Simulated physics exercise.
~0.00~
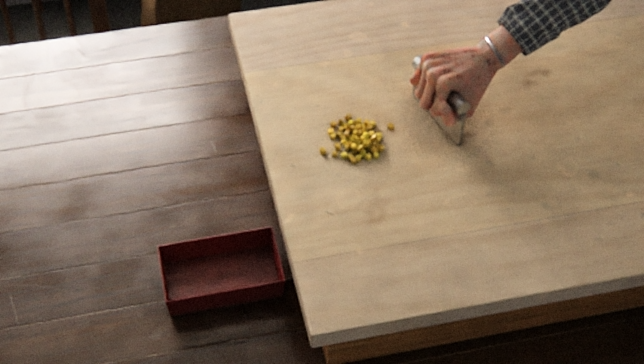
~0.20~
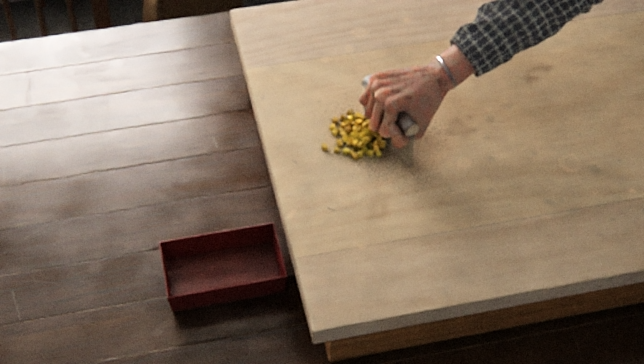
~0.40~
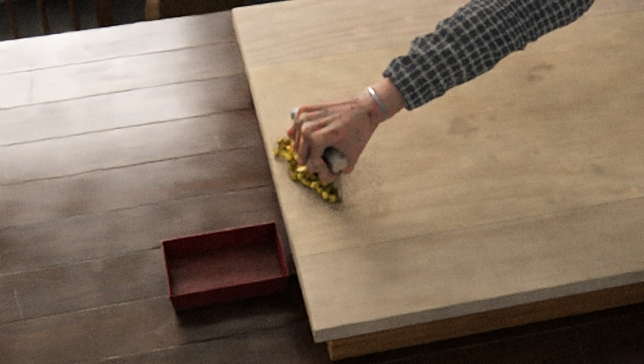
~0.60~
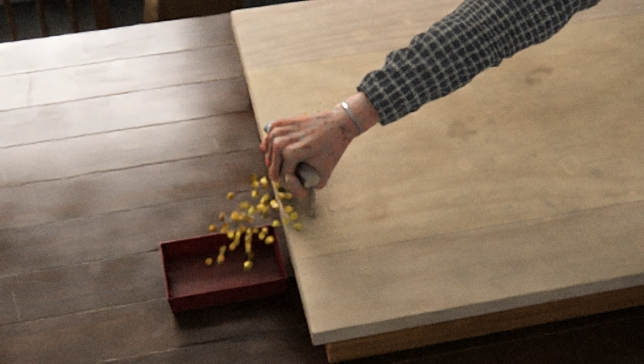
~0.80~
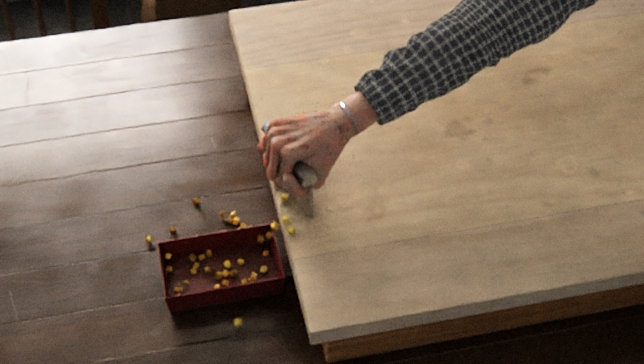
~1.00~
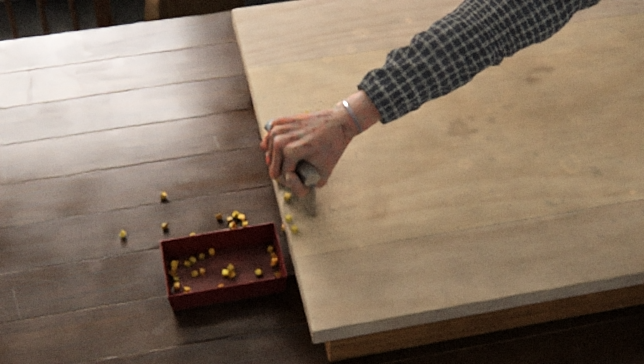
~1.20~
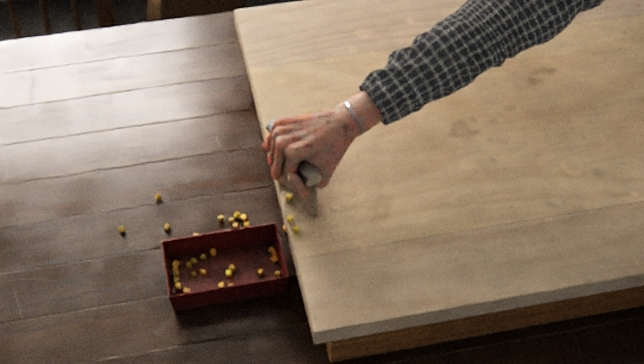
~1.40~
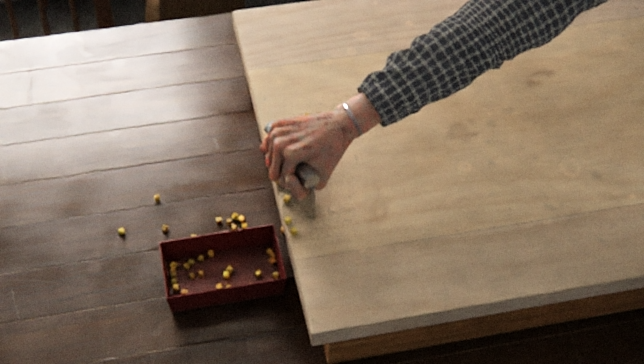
Hand with a scraper pushing small yellow cubes off a pale tabletop, some landing in a red tin, others scattering around it.
